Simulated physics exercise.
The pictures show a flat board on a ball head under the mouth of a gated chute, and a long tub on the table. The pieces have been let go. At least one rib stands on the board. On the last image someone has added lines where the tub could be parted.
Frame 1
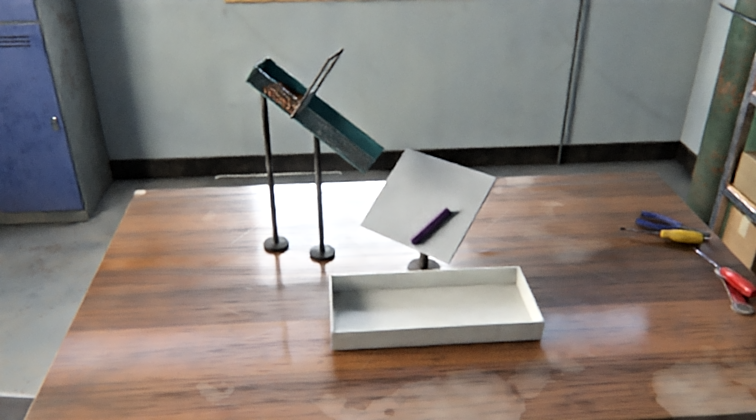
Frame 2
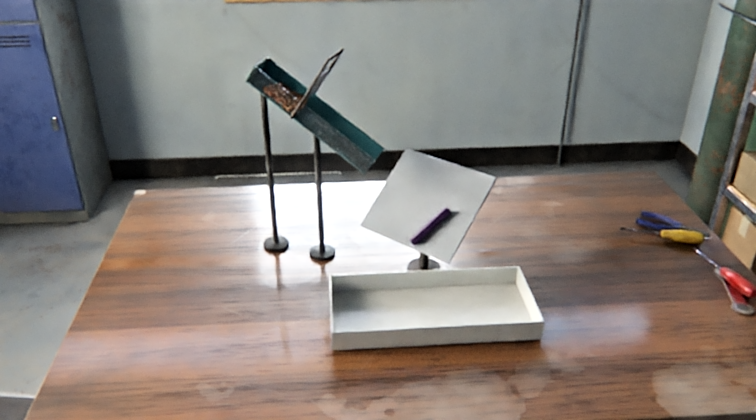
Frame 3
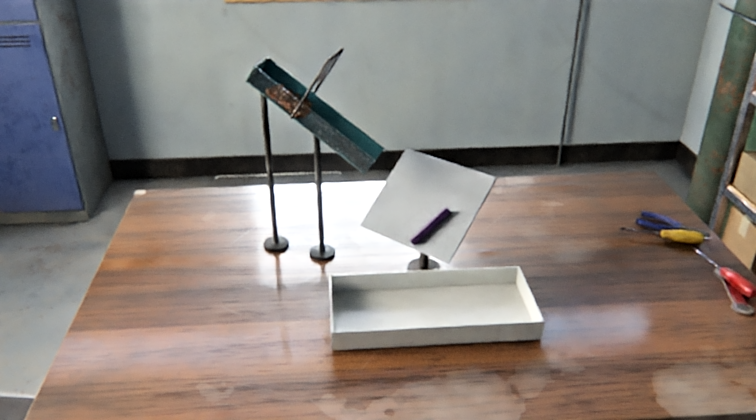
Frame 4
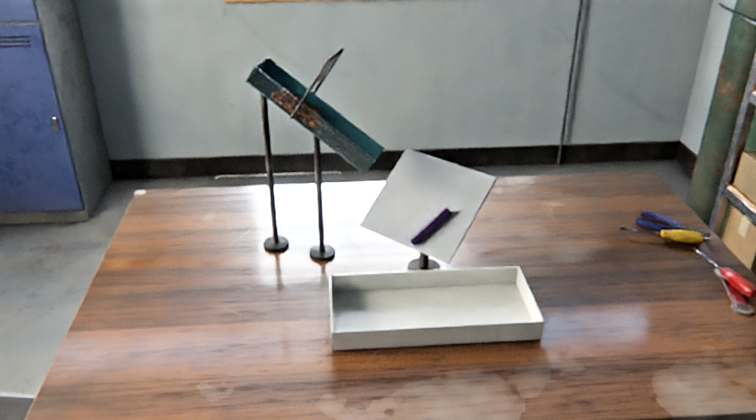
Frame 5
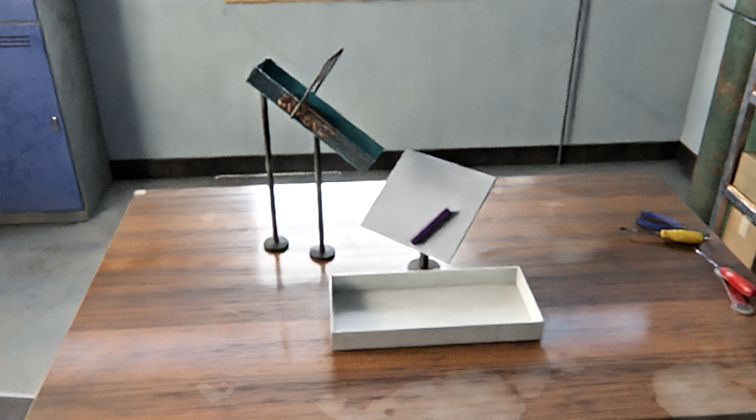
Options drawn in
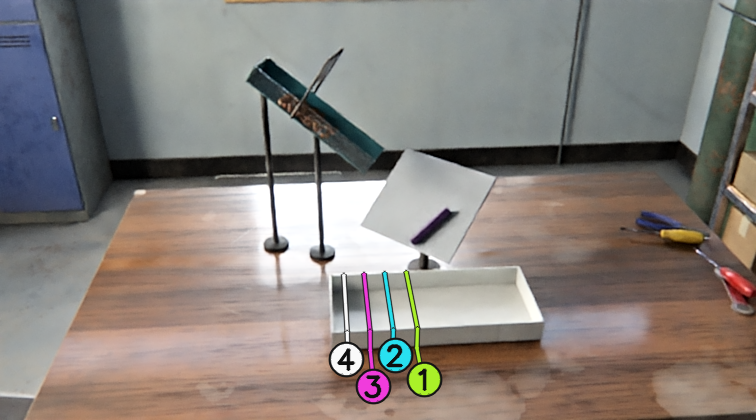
Small brown pieces sliding slowly down a tilted green chute past a raised gate, above a ribbed white board and empty tub.
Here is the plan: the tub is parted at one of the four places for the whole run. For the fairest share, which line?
Line 2.
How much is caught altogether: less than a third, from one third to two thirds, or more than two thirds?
More than two thirds.
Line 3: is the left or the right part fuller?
Right.
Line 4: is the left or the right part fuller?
Right.
On the marked copy, line 1 crosses the front rim at (417, 327); line 2 crosses the front rim at (393, 329); line 3 crosses the front rim at (369, 330); line 4 crosses the front rim at (347, 331).
With 1, of what is caught, almost all on the left of the divider, just a few on the right.
With 2, of what is caught, roughly a third on the left of the divider, roughly two thirds on the right.
With 3, of what is caught, about a tenth on the left of the divider, almost all on the right.
With 4, of what is caught, about a tenth on the left of the divider, almost all on the right.
